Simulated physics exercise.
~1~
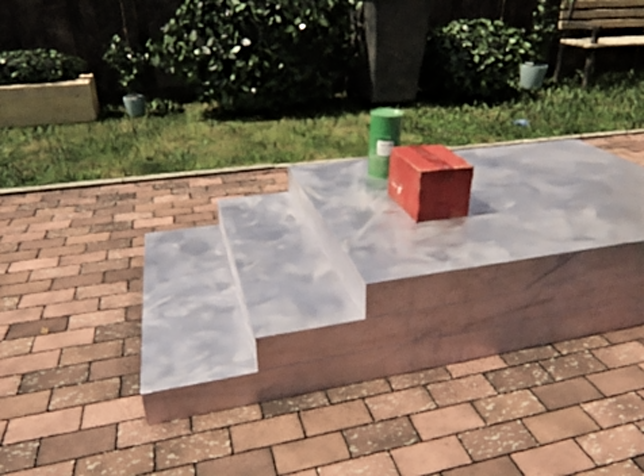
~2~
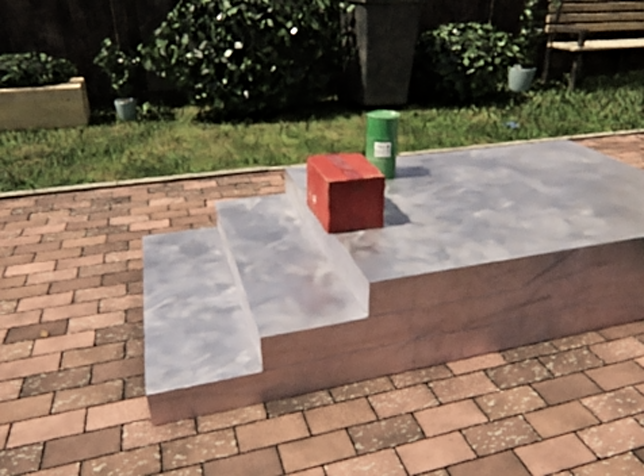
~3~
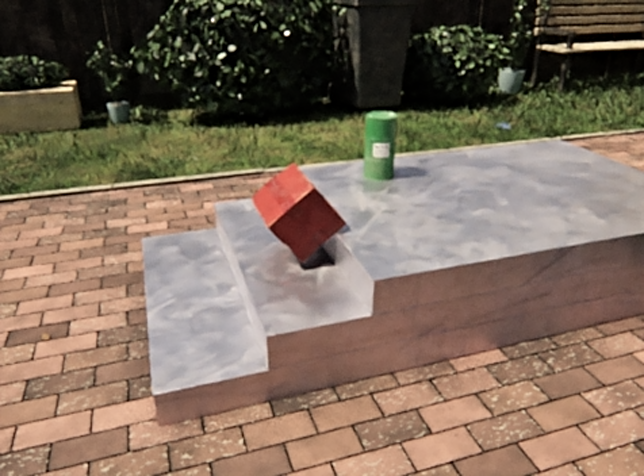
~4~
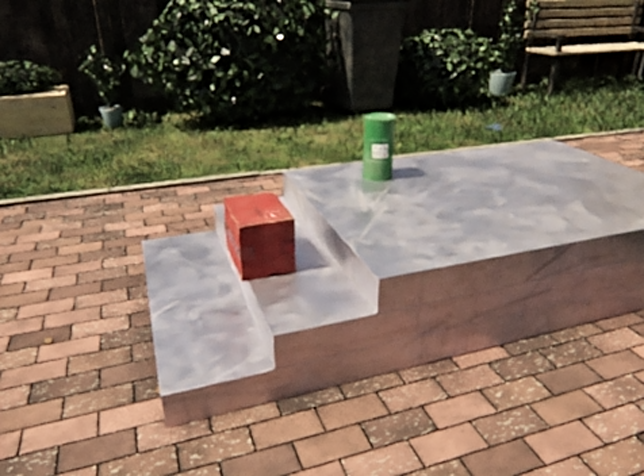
Red box sliding left past a green canister on a low platform, tipping over the edge and settling on a step below.
